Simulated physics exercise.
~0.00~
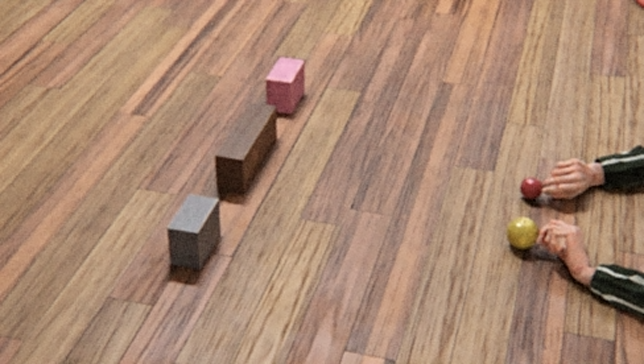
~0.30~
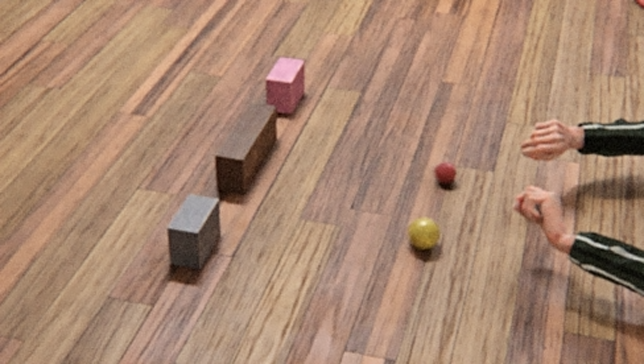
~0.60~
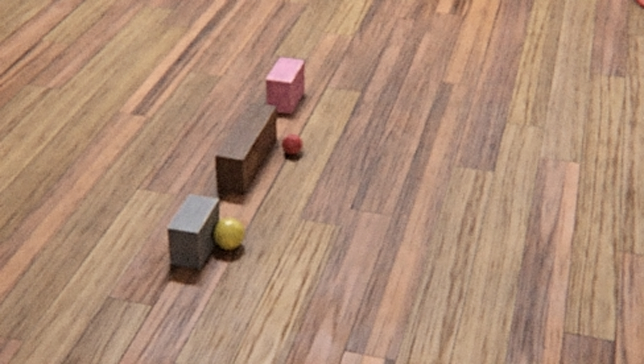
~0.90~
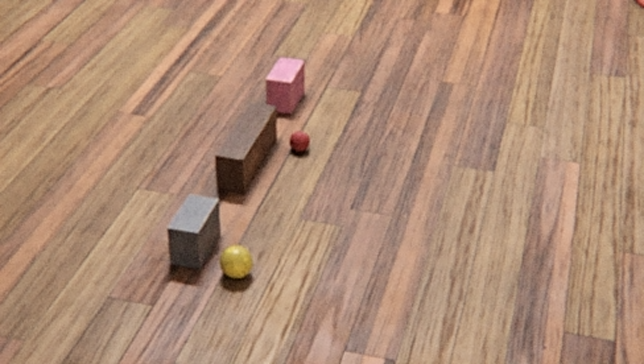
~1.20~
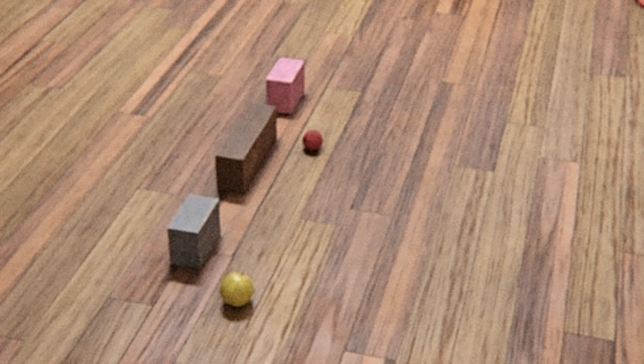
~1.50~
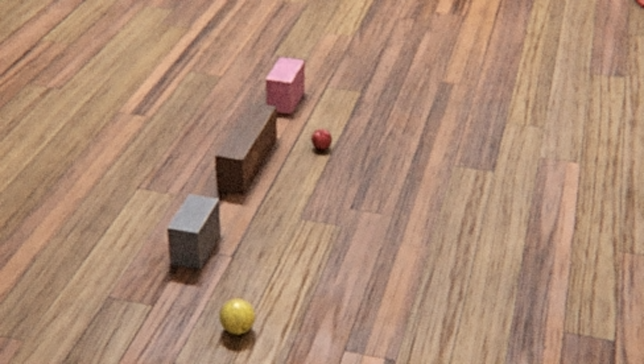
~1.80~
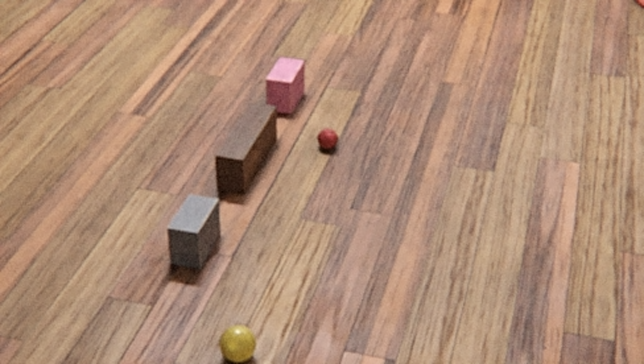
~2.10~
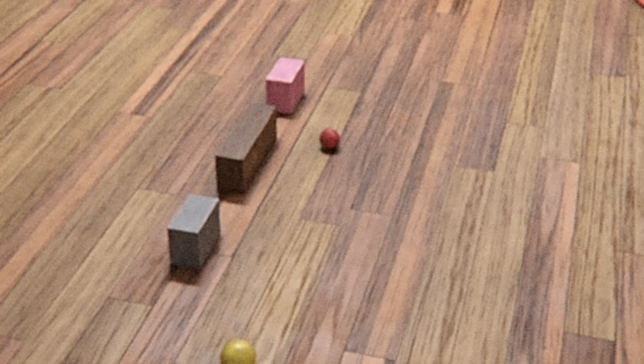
We see two hands release a small red ball and a larger yellow one toward grey, brown and pink blocks on a wooden floor; both roll left, strike blocks and rebound, the red drifting right to a stop while the yellow rolls down to the bottom edge.
